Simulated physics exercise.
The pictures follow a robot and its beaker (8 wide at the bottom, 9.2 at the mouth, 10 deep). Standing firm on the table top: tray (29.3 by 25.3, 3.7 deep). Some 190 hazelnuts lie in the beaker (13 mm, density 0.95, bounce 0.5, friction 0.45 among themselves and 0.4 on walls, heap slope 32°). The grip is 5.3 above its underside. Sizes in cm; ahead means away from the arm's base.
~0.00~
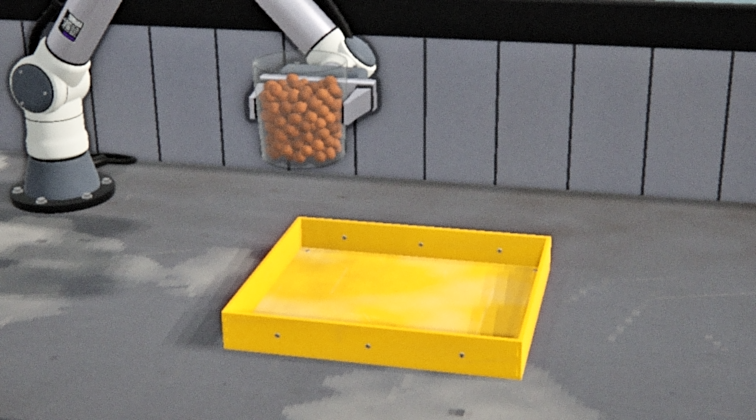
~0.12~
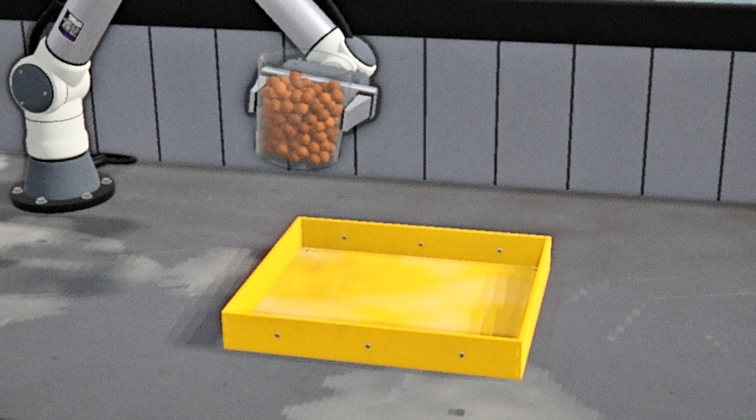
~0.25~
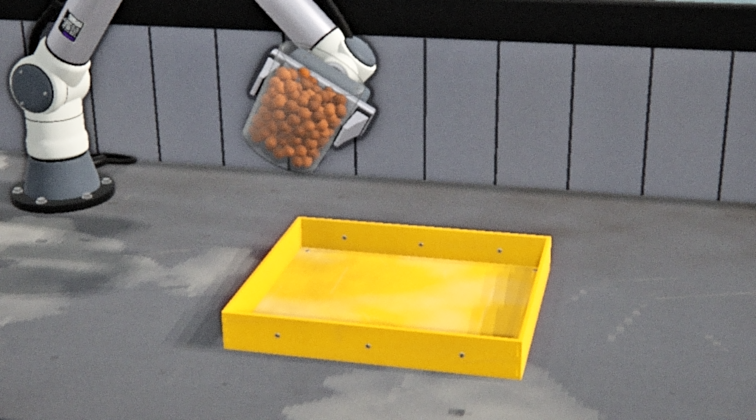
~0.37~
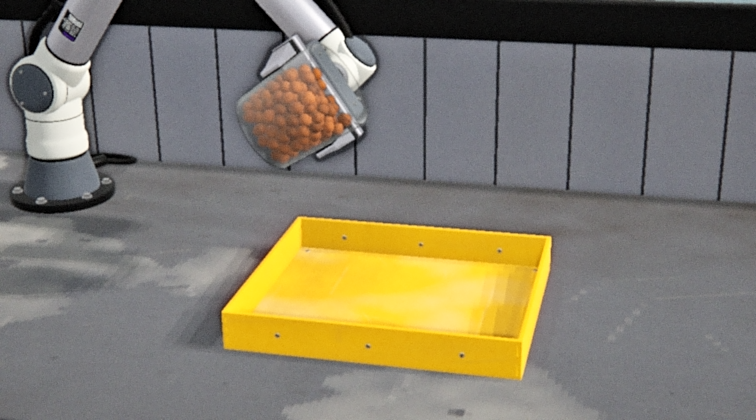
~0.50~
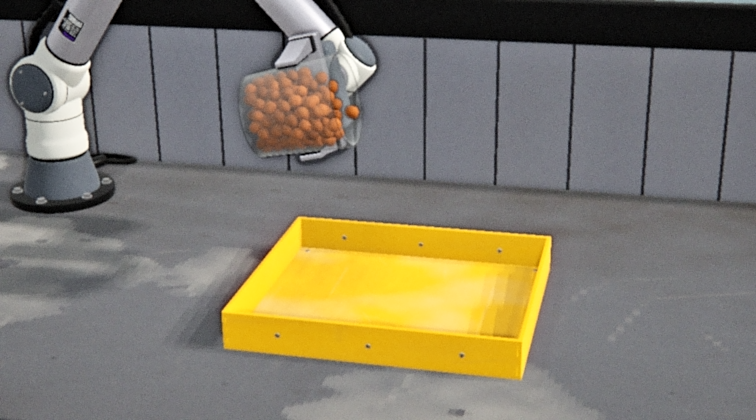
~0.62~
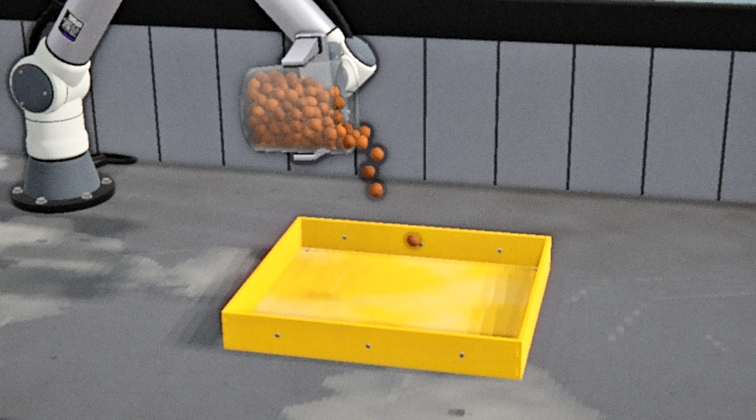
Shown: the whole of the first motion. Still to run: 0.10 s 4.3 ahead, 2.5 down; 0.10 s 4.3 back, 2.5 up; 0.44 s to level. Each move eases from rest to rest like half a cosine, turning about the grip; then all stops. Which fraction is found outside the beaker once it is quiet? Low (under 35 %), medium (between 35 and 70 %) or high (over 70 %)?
Outside the beaker the share is medium, between 35 and 70 %.
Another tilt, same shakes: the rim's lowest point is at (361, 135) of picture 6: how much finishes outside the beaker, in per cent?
Some 25 per cent.
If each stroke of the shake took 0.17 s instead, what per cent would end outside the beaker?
Then about 40 per cent.
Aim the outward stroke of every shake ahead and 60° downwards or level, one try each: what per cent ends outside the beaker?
Some 35 and 80 per cent.
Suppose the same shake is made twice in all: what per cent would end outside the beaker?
In that case some 65 per cent.
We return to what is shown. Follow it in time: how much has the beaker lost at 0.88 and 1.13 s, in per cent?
In turn: 45, 55.
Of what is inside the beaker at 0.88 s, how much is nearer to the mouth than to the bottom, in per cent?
Some 60 per cent.
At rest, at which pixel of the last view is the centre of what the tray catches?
At about (470, 308).
After 0.88 s, tilted 82° forward, highest piece 22 above the table; 107 in the beaker, 25 in the tray, 60 in flight or on a rim.
After 1.13 s, tilted 17° forward, highest piece 25 above the table; 92 in the tray, 89 in the beaker, 4 on the table or floor, 7 in flight or on a rim.
After 1.46 s, level, highest piece 23 above the table; 95 in the tray, 89 in the beaker, 8 on the table or floor.
After 2.51 s, level, highest piece 23 above the table; 95 in the tray, 89 in the beaker, 8 on the table or floor.
At rest, 95 in the tray, 89 in the beaker, 8 on the table or floor. That is 54 % outside the beaker.
